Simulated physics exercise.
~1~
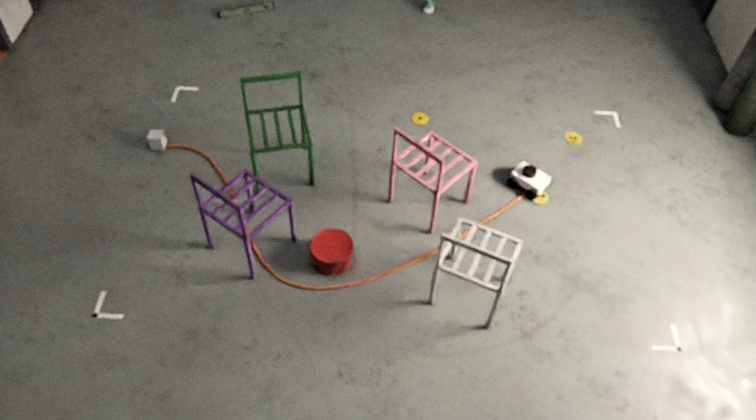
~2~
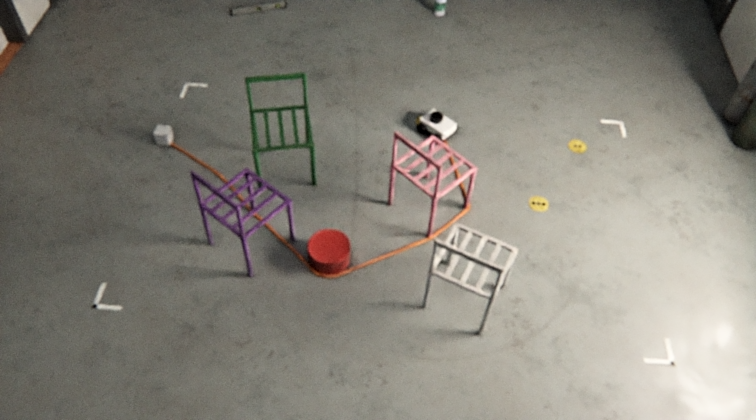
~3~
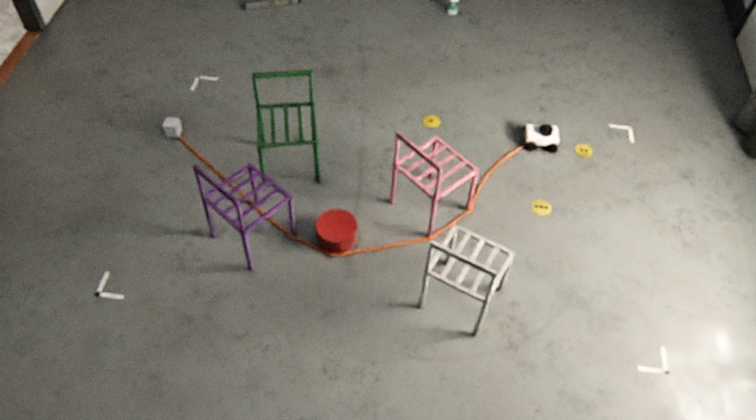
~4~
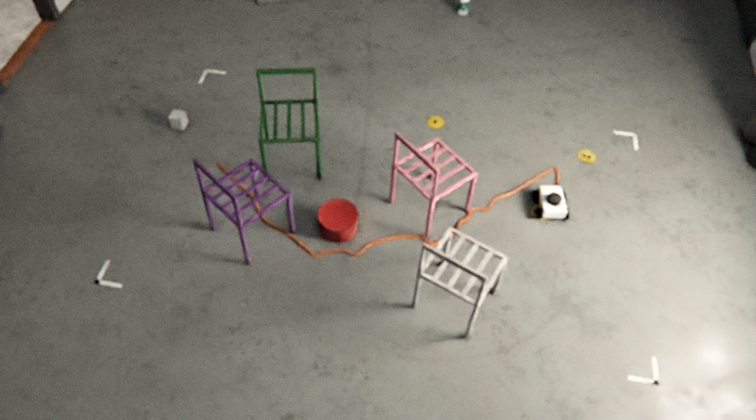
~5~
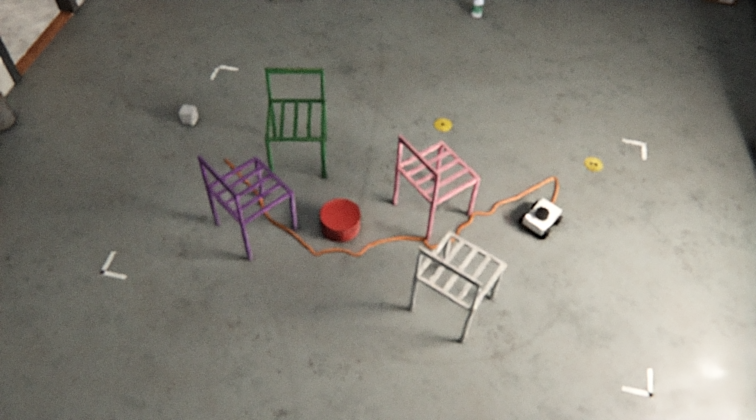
A small cart drives between yellow marks, shifting the red bin and pulling its lead unplugged.
